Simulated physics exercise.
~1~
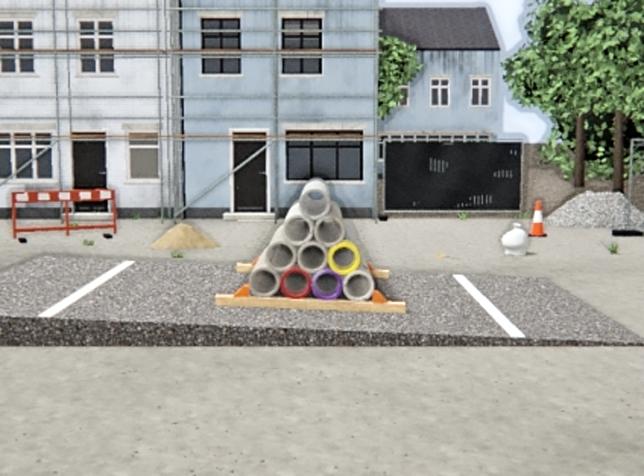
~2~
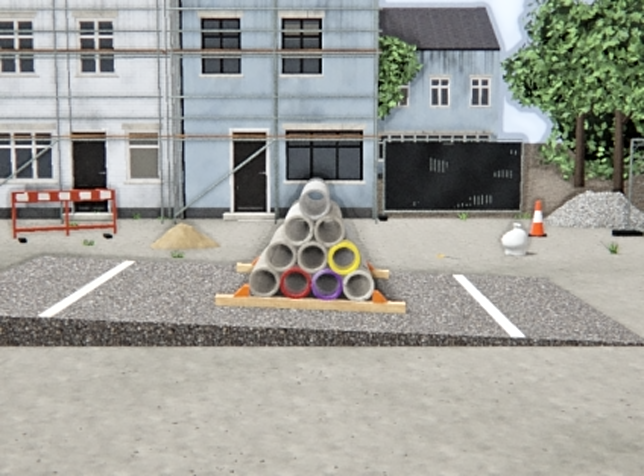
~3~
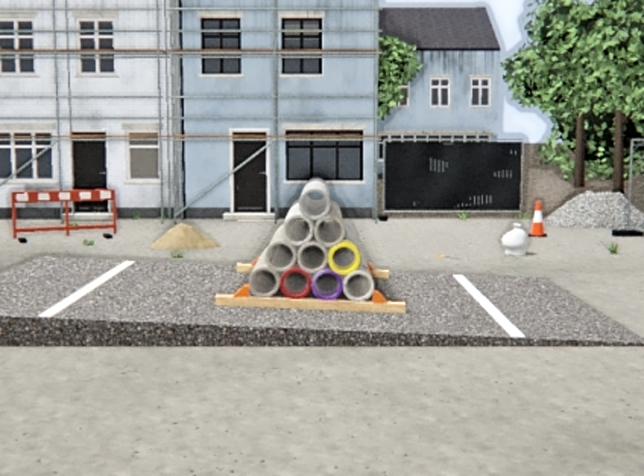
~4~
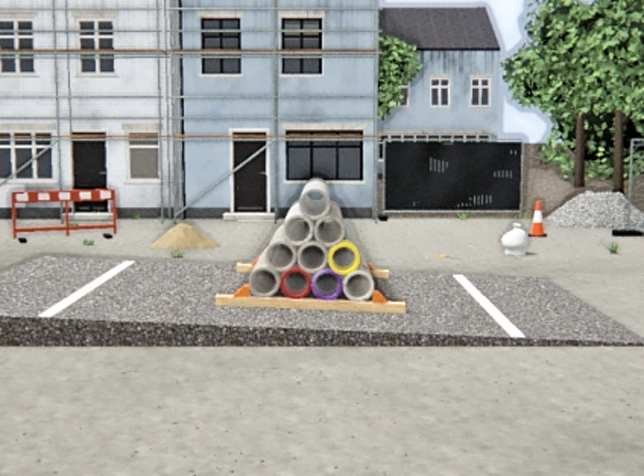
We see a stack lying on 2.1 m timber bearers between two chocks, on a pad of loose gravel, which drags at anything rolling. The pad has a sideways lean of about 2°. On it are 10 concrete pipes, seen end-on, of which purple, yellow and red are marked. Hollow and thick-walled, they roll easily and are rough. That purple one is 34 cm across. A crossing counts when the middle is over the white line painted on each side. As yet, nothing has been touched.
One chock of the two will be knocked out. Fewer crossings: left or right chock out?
Go with the left side.
Chock on the left freed, after 0.7 s, purple is on the bearers, 85 cm from the bearers' right end; yellow is up on others, 70 cm from the bearers' right end; red is on the bearers, 85 cm from the bearers' left end; 0 over a line so far.
Chock on the left freed, at the end, purple is on the bearers, 85 cm from the bearers' right end; yellow is up on others, 70 cm from the bearers' right end; red is on the bearers, 85 cm from the bearers' left end; 0 over a line so far.
Chock on the right freed, after 2.7 s, purple is on the bearers, 30 cm from the bearers' right end, rolling right; yellow is off the bearers, 60 cm short of the right line, rolling right; red is on the bearers, 85 cm from the bearers' right end, rolling right; 1 over a line so far.
Chock on the right freed, at the end, purple is past the right line; yellow is past the right line; red is off the bearers, 75 cm short of the right line; 5 over a line so far.
